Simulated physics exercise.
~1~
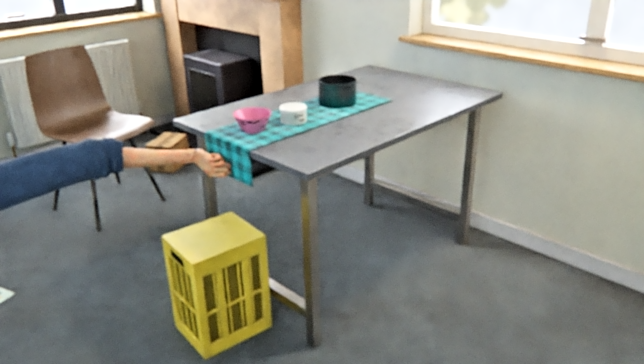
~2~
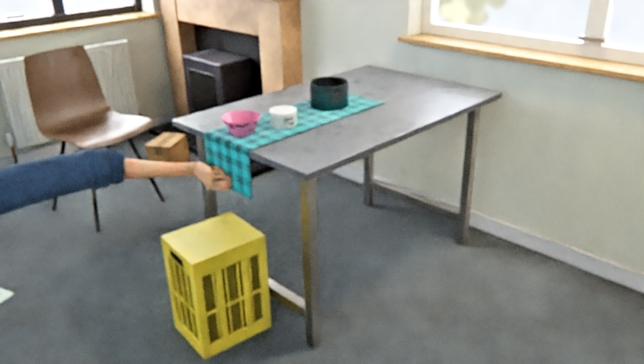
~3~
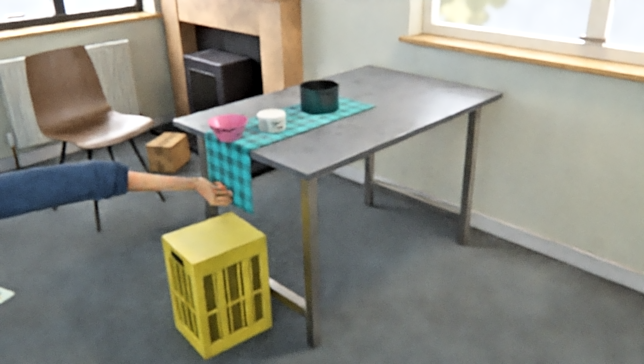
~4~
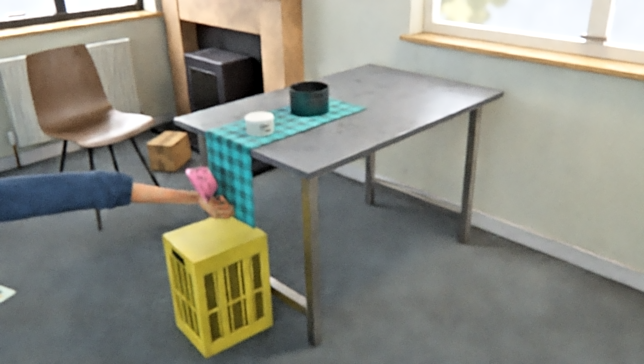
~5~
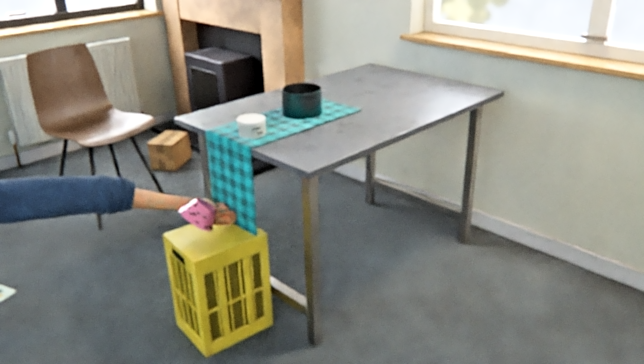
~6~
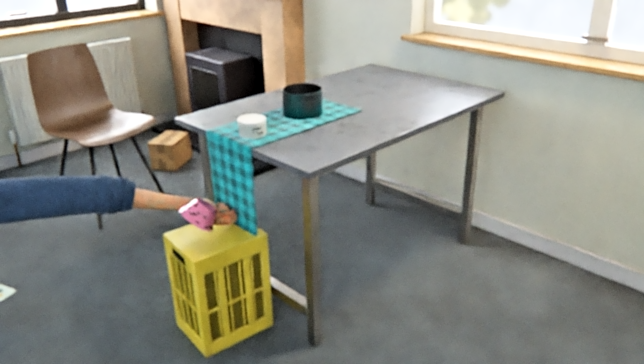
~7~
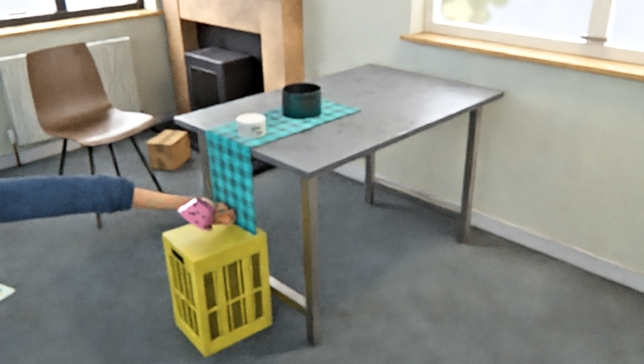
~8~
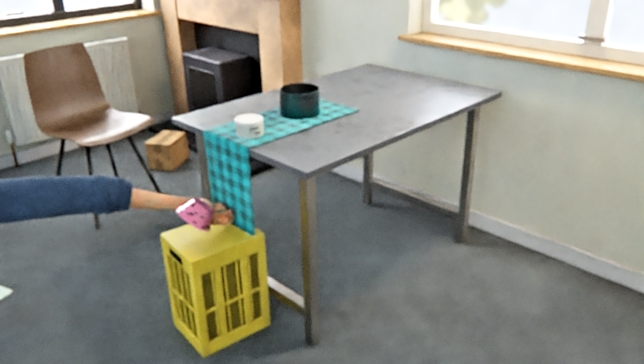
In a room with a fireplace, a hand tugging a turquoise tablecloth down, pink bowl tipping off the table, tub and pot staying.
